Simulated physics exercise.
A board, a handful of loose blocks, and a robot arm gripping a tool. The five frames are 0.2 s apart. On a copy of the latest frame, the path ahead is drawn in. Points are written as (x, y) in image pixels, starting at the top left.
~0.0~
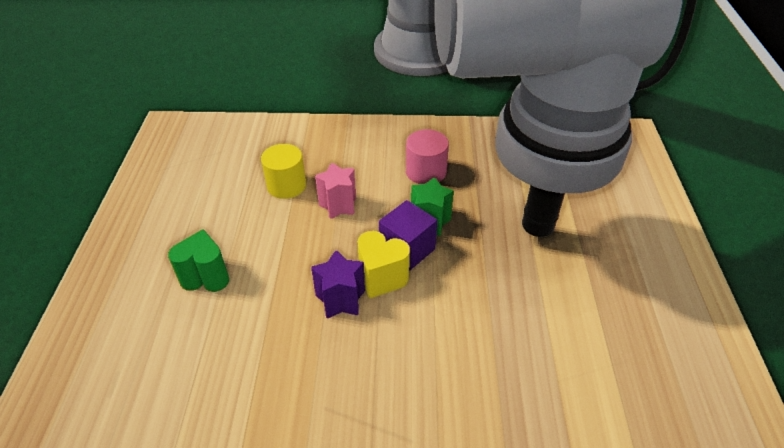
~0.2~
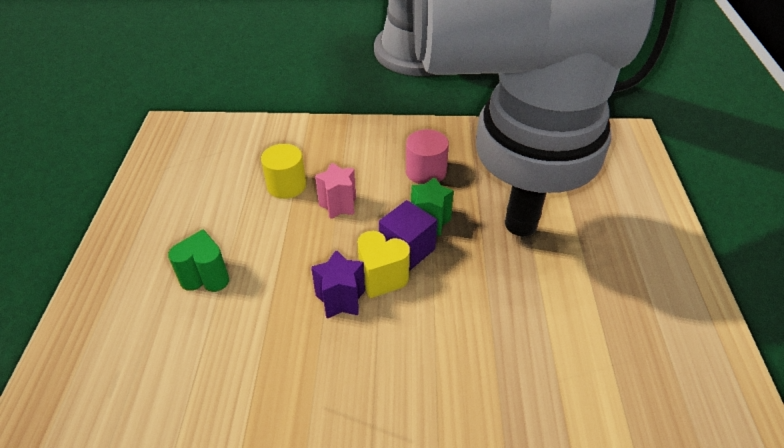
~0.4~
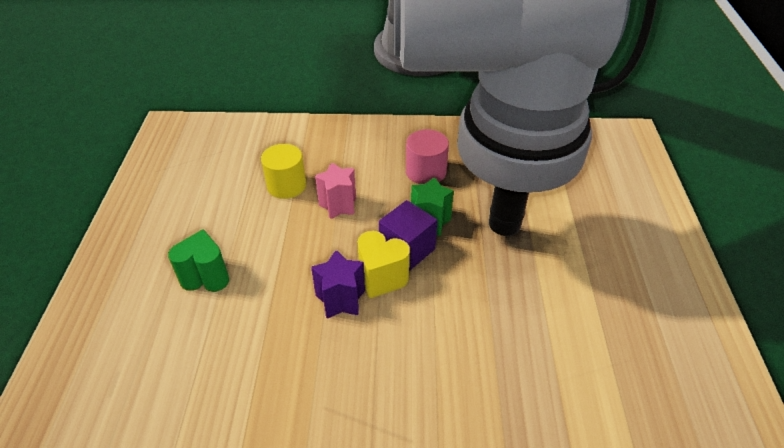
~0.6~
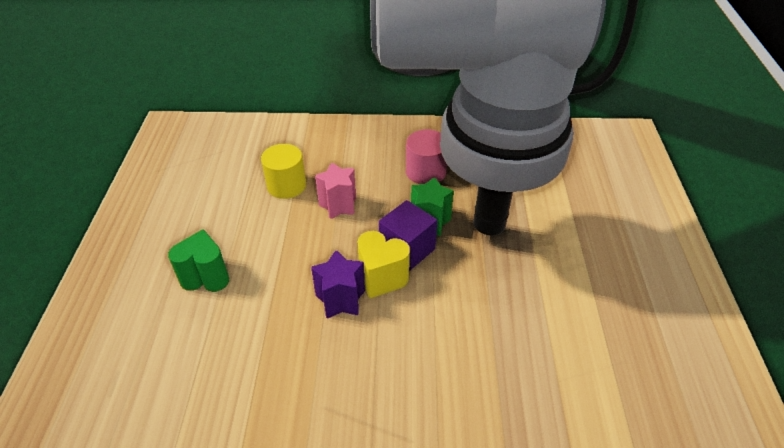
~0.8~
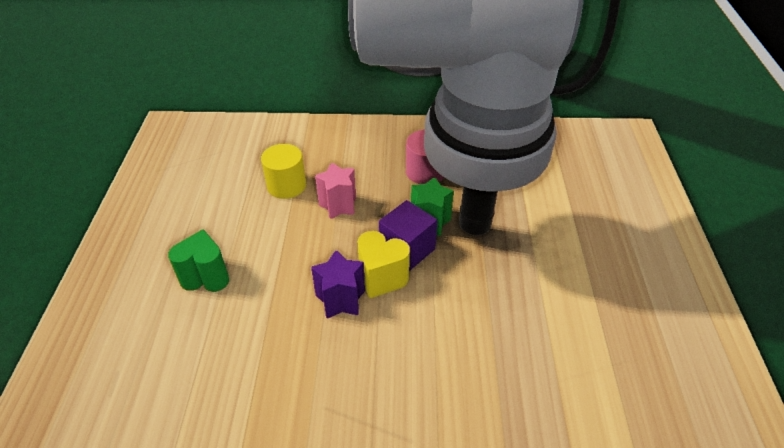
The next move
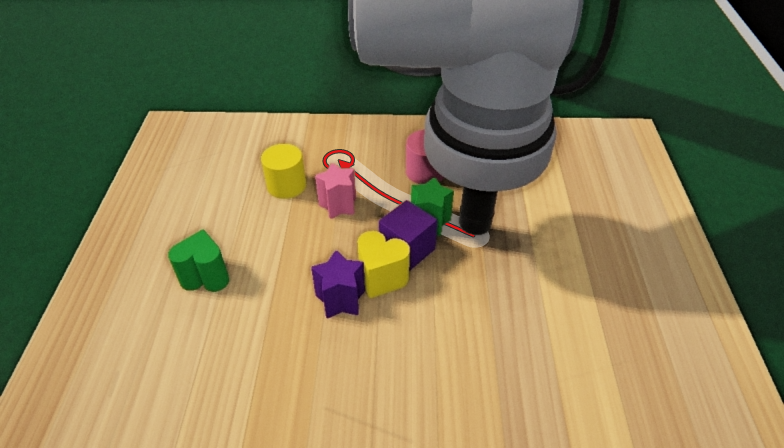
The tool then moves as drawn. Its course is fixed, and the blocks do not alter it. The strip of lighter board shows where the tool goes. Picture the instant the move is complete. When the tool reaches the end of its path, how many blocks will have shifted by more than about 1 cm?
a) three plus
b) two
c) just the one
Option b.
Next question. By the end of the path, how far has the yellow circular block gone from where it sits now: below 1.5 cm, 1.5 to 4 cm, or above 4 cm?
It moves only a bit, under 1.5 cm.
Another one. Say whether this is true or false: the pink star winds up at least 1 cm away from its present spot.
The claim holds.
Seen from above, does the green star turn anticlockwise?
The answer is yes.
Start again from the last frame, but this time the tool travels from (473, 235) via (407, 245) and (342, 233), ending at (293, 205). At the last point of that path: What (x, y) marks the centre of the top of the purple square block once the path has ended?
It will end up at (333, 240).
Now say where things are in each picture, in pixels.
Lower end of the tool (538, 226), tops of blocks, yellow circular block (282, 156), pink star (336, 176), purple square block (408, 220), green star (432, 192), in the first picture.
Tool (521, 226), blocks as before, in the second picture.
Tool (505, 225), blocks as before, in the third picture.
Tool (489, 225), blocks as before, in the fourth picture.
Tool (475, 224), yellow circular block (282, 156), pink star (336, 176), purple square block (408, 220), green star (432, 192), in the fifth picture.
The drawn path runs from (473, 235) by way of (395, 201) to (339, 160).
What follows on the original path. One third of the way, tool (421, 201); green star (391, 176).
Two thirds of the way, tool (373, 177); pink star (322, 175), turned 45° anticlockwise; green star (341, 156), turned 30° anticlockwise.
At the end, tool (338, 149); yellow circular block not moved; pink star (318, 175), turned 60° anticlockwise; purple square block not moved; green star (322, 151), turned 80° anticlockwise.
